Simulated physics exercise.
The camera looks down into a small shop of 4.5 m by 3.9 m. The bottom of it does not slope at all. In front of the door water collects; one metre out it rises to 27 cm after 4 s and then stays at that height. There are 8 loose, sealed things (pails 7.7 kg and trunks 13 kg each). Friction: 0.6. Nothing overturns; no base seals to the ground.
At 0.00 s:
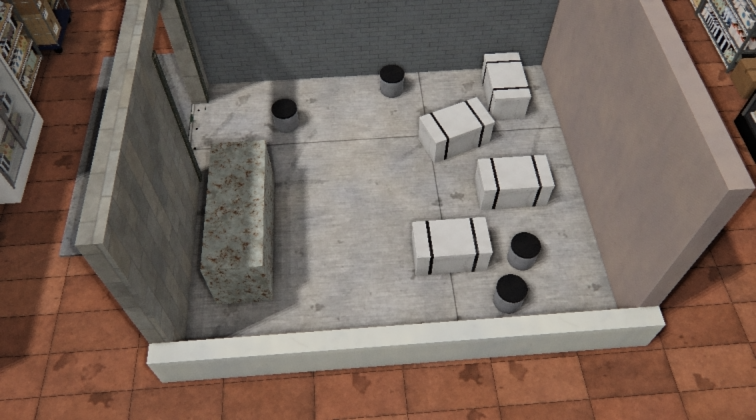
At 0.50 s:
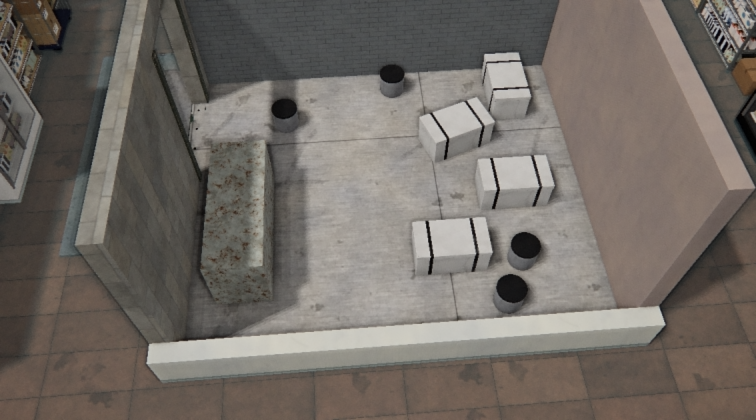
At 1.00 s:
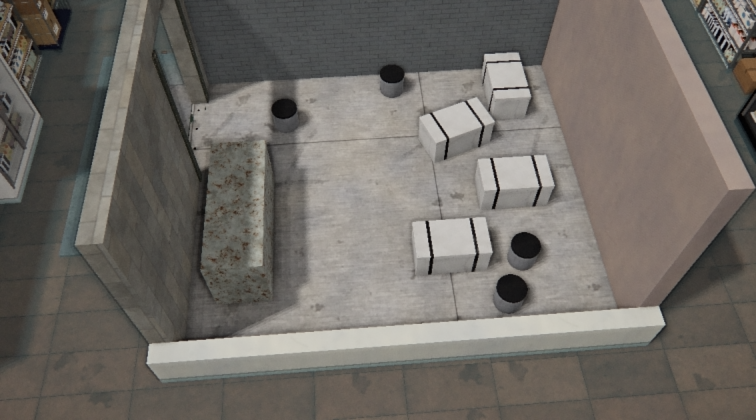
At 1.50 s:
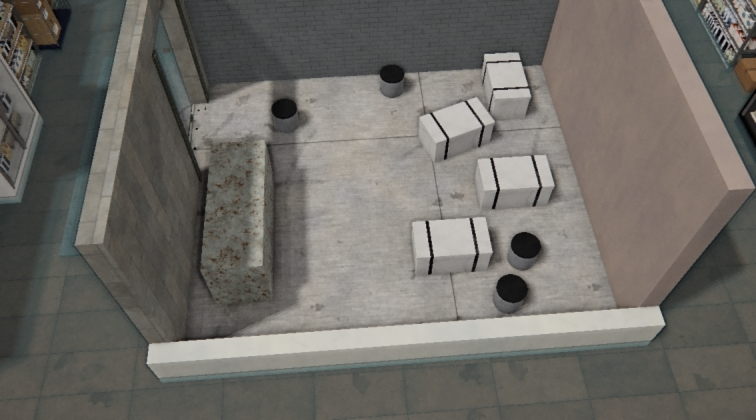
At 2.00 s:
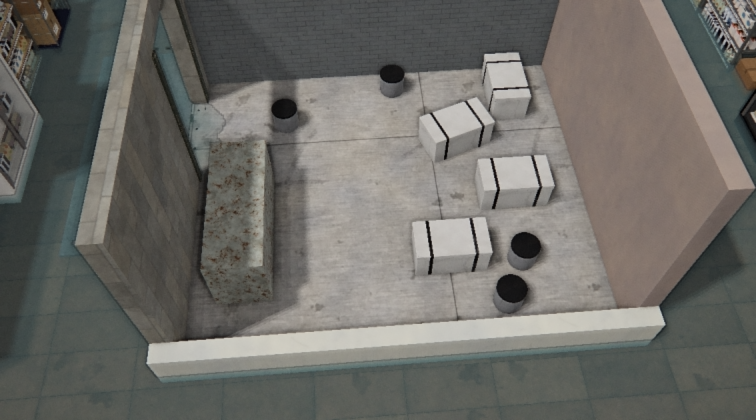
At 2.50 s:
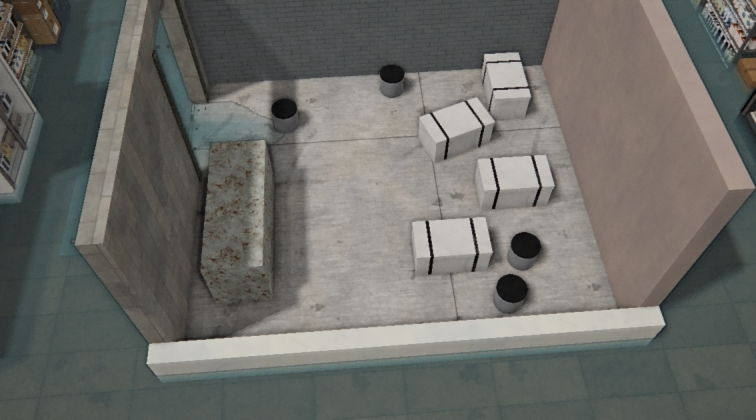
Water spreads around a small walled shop, then a little enters through the left doorway.
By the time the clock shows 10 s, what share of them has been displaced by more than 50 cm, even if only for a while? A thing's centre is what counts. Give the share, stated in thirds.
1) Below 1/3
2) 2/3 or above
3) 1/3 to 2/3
2/3 or above.
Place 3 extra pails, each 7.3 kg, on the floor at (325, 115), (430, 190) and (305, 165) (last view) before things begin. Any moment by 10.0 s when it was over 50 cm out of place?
The three, in order: Larger, larger, larger.
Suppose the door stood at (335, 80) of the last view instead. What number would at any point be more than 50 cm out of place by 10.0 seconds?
The count would be 5.
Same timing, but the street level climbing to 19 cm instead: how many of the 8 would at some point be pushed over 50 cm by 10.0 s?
It would come to 6 of them.
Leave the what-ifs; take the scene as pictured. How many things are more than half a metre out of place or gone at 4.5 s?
At that moment it comes to 1.
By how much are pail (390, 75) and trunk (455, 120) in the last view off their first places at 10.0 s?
First 300 cm, then 200 cm.
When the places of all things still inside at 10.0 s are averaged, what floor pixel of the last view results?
About (458, 251).
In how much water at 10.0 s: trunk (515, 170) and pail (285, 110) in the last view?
Depths: Near 17 cm, then near 15 cm.
After 3.5 s 0 of 8 are over 50 cm from their spots; 0 afloat.
After 4.5 s 1 of 8 are over 50 cm from their spots; 0 afloat.
After 7.0 s 4 of 8 are over 50 cm from their spots; 5 afloat.
After 10.0 s 8 of 8 are over 50 cm from their spots, and 8 have been at some point; 8 afloat.
